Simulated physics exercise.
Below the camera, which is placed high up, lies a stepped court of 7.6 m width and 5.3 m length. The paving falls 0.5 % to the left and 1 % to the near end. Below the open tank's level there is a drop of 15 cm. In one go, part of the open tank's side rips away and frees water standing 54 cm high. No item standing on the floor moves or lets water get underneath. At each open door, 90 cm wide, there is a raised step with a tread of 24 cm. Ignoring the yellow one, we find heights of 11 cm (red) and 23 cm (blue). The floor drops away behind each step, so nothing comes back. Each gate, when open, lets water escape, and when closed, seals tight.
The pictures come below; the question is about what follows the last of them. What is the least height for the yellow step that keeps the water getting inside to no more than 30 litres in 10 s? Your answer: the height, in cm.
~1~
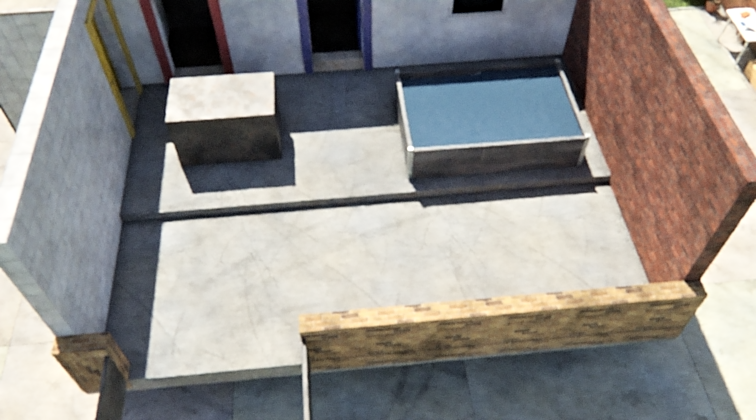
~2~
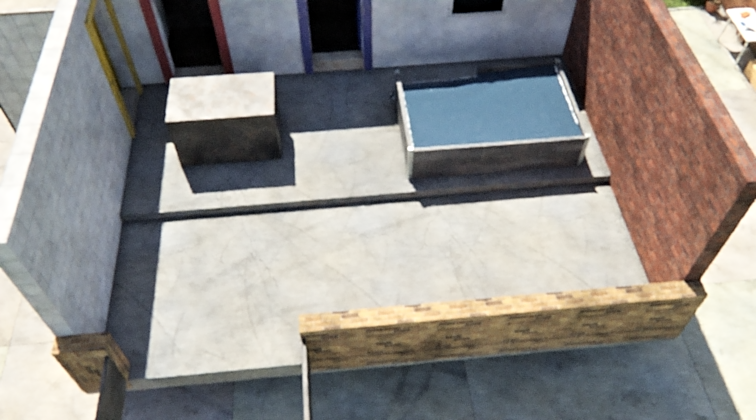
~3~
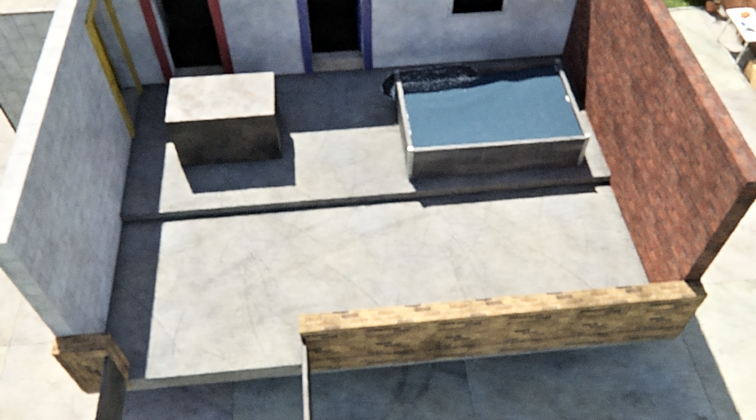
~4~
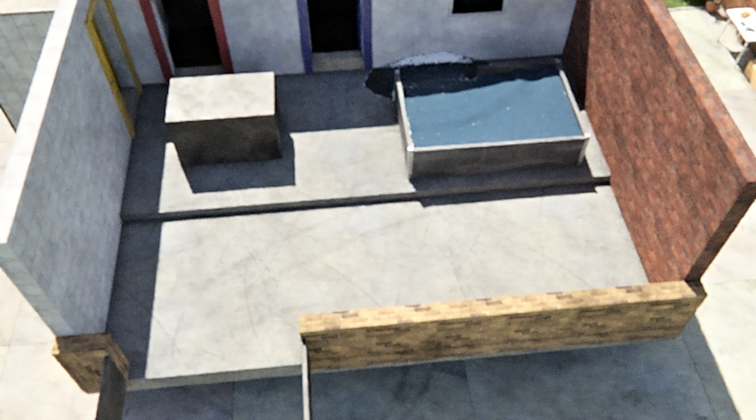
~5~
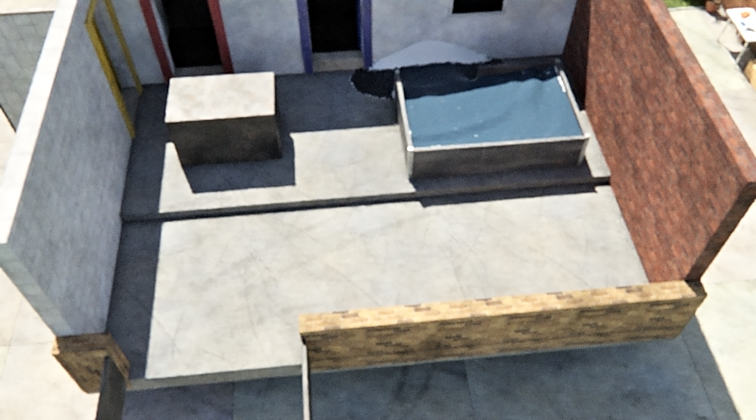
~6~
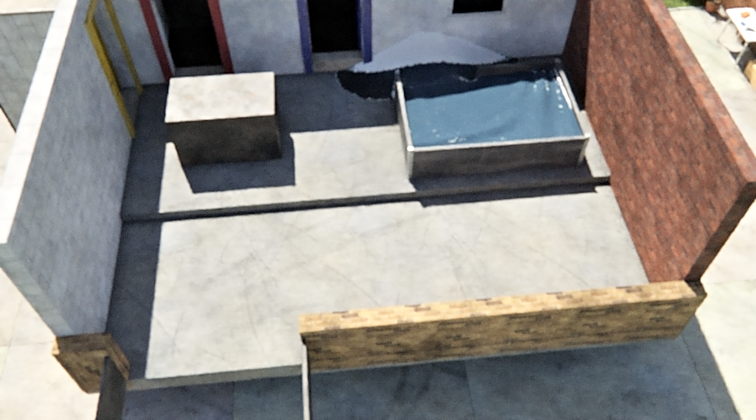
22 cm.
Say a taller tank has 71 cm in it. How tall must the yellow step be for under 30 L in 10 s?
Something near 32 cm should do.
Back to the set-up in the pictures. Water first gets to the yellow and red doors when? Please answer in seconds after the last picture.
Arrival times - yellow: 1.6 seconds; red: 1.2 seconds.
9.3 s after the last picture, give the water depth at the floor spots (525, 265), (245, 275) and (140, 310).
Taking the spots in order: About 3, 6 and 3 centimetres.
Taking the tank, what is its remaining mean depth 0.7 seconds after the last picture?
Roughly 39 cm.
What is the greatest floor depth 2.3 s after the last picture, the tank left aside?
Max depth: Near 32 cm.
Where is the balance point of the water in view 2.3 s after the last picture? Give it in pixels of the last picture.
The water is centred near (435, 114).
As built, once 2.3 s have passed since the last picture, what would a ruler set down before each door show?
Depths, in cm - yellow: 29, red: 4, blue: 13.
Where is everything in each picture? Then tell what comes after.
In the first frame, still water, 54 cm deep, in the open tank at (488, 107); the yellow door at (118, 67) is dry.
In the second frame, water pours out on the far side and has run 0.3 m, to a hidden place; about 10 cm deep outside, 54 cm at the back.
In the third frame, the front is at a hidden place, 0.7 m from the gap on the far side; 1.0 m2 of floor is wet, 54 cm left at the back.
In the fourth frame, the front is at (480, 60), 0.9 m from the gap on the far side; 1.6 m2 of floor is wet, 54 cm left at the back.
In the fifth frame, water pours out on the far side and has run 1.1 m, to (496, 59); about 13 cm deep outside, 55 cm at the back.
In the sixth frame, the front is at (342, 70), 1.3 m from the gap on the far side; 2.0 m2 of floor is wet, 51 cm left at the back; 3.6 m in a straight line remain to the yellow door at (118, 67).
Then, 0.7 s after the last picture water covers 15 % of the floor, deepest (44 cm) near (425, 67); it has not reached the yellow door.
Then, 2.3 s after the last picture water covers 35 % of the floor, deepest (32 cm) near (138, 108); 29 cm at the yellow door, 13 litres in over its 20 cm step.
Then, 9.3 s after the last picture water covers 85 % of the floor, deepest (12 cm) near (431, 94); 11 cm at the yellow door, 46 litres in over its 20 cm step.
At the yellow door as built, the water peaked near 30 cm, 1.9 s after the last picture.
With a step of 18.5 cm, 61 litres would have come in within the 10 s; with 25 cm, 15 litres. So under 30 litres takes about 22 cm.
